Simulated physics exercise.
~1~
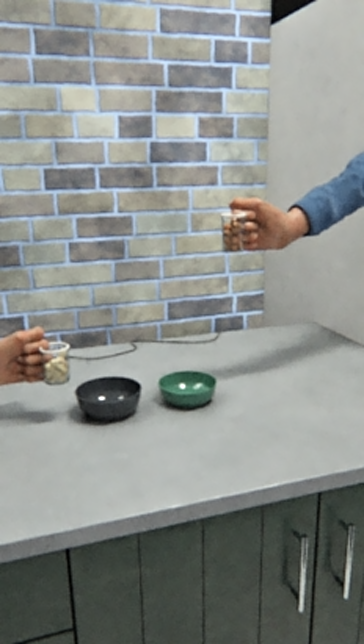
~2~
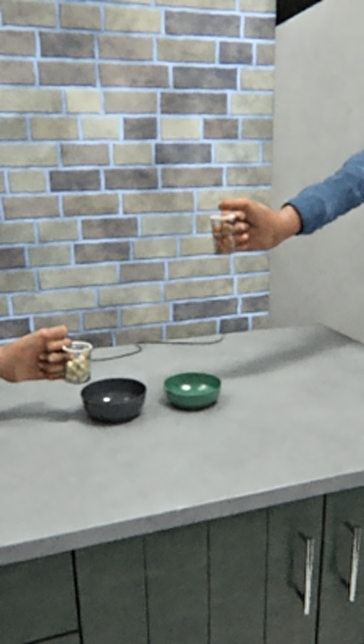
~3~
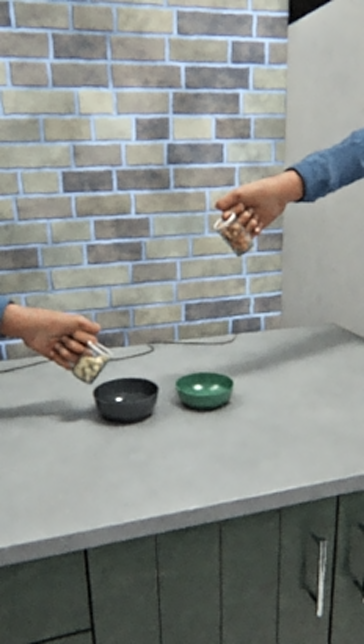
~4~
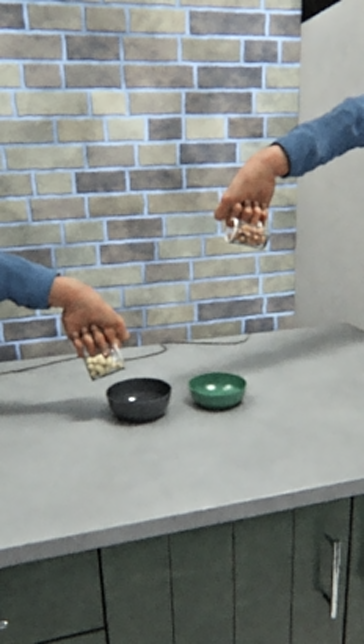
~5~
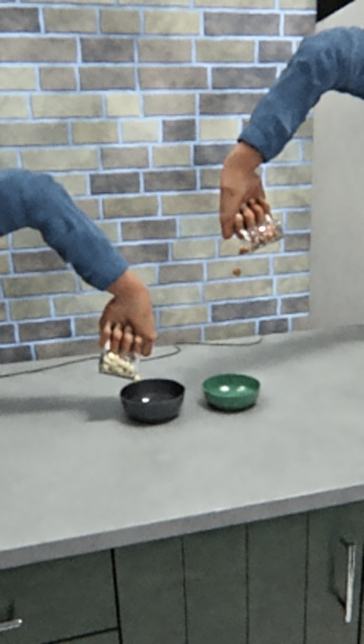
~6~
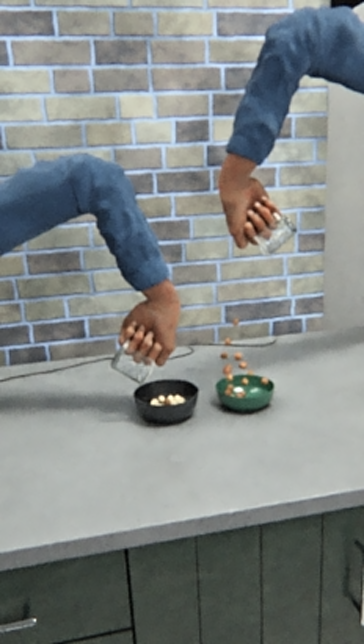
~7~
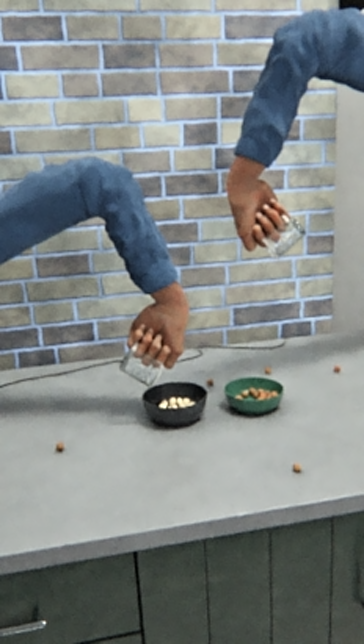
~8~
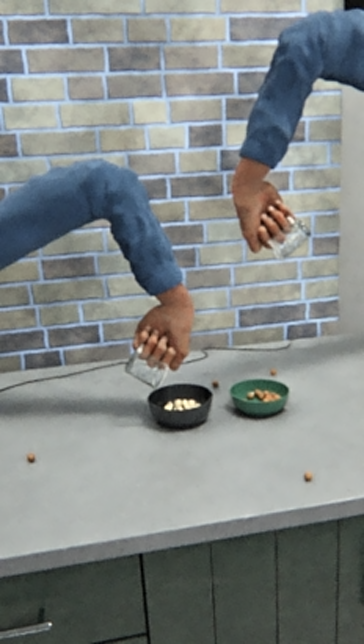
Two hands tip cups over bowls, filling the dark one while some right-hand pieces scatter.
